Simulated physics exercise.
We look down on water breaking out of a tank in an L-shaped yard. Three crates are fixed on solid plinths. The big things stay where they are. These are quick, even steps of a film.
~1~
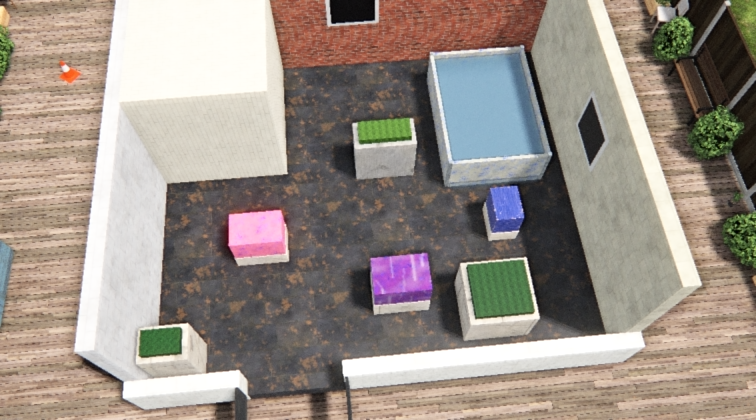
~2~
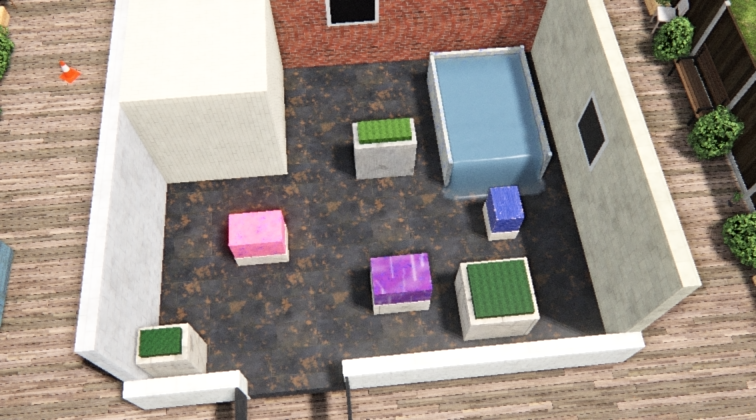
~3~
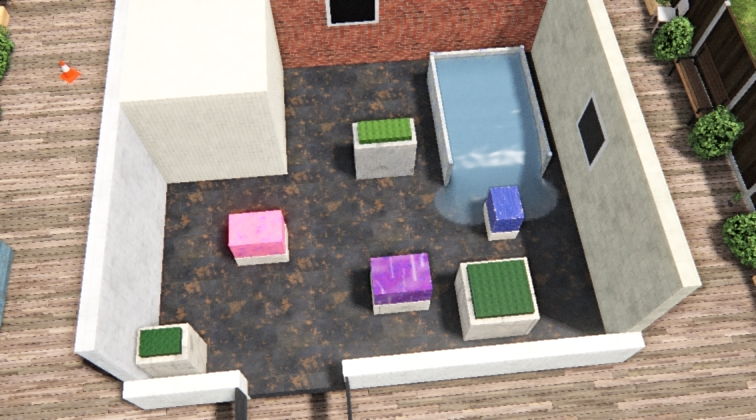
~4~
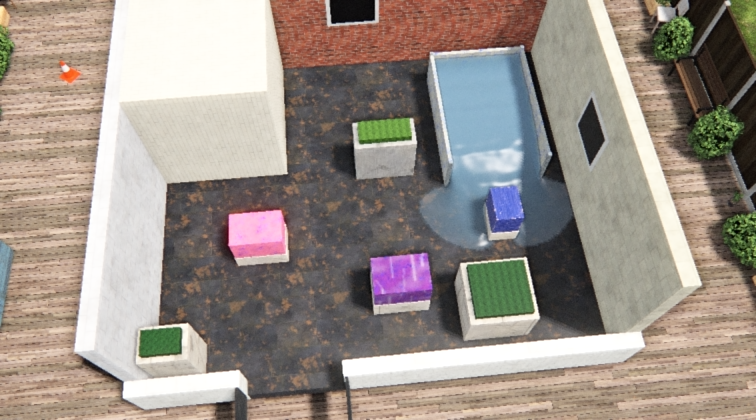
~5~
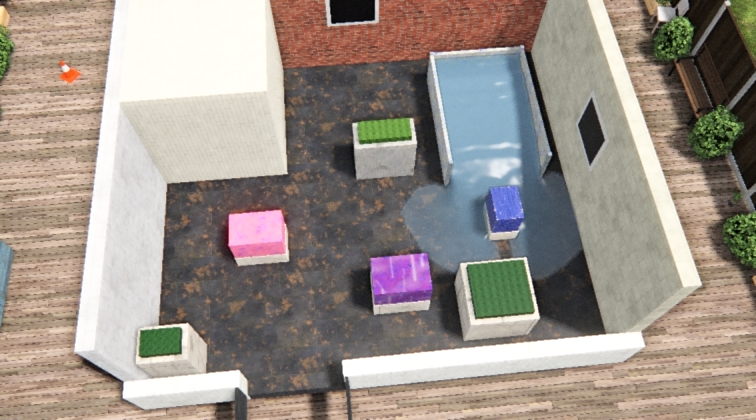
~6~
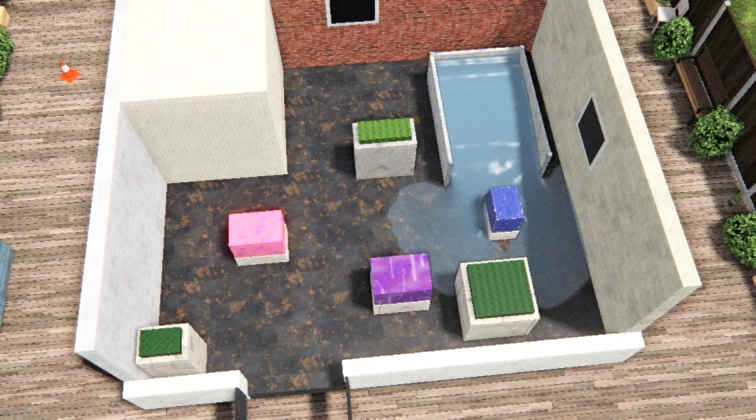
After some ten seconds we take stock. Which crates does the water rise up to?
In the end: The pink crate stays dry; the purple crate stays dry; the blue crate gets wet.
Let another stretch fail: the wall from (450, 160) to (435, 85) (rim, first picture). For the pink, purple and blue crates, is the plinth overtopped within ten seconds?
Then: The pink crate stays dry; the purple crate stays dry; the blue crate stays dry.
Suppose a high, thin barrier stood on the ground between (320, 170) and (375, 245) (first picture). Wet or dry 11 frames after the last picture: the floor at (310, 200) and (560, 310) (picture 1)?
In that order: Clear, wet.
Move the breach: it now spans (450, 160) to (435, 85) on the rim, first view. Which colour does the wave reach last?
I say the one in blue.
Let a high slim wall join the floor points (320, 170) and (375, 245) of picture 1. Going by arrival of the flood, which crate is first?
That is the blue crate.
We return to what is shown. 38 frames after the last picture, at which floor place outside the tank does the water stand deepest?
Near (531, 56).
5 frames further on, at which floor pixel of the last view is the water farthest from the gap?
Near (397, 365).
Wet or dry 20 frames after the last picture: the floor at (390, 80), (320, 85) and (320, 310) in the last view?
One after the other: Clear, not flooded, flooded.
A moment on, water covers 25 % of the floor; the pink crate not reached, the purple crate water round its plinth, the blue crate water round its plinth.
Next, water covers 40 % of the floor; the pink crate water round its plinth, the purple crate water round its plinth, the blue crate water round its plinth.
Then, water covers 65 % of the floor; the pink crate water round its plinth, the purple crate water round its plinth, the blue crate water round its plinth.
Later, water covers 85 % of the floor; the pink crate water round its plinth, the purple crate water round its plinth, the blue crate water round its plinth.
In the end, water covers 100 % of the floor; the pink crate stayed above the water, the purple crate stayed above the water, the blue crate was topped.
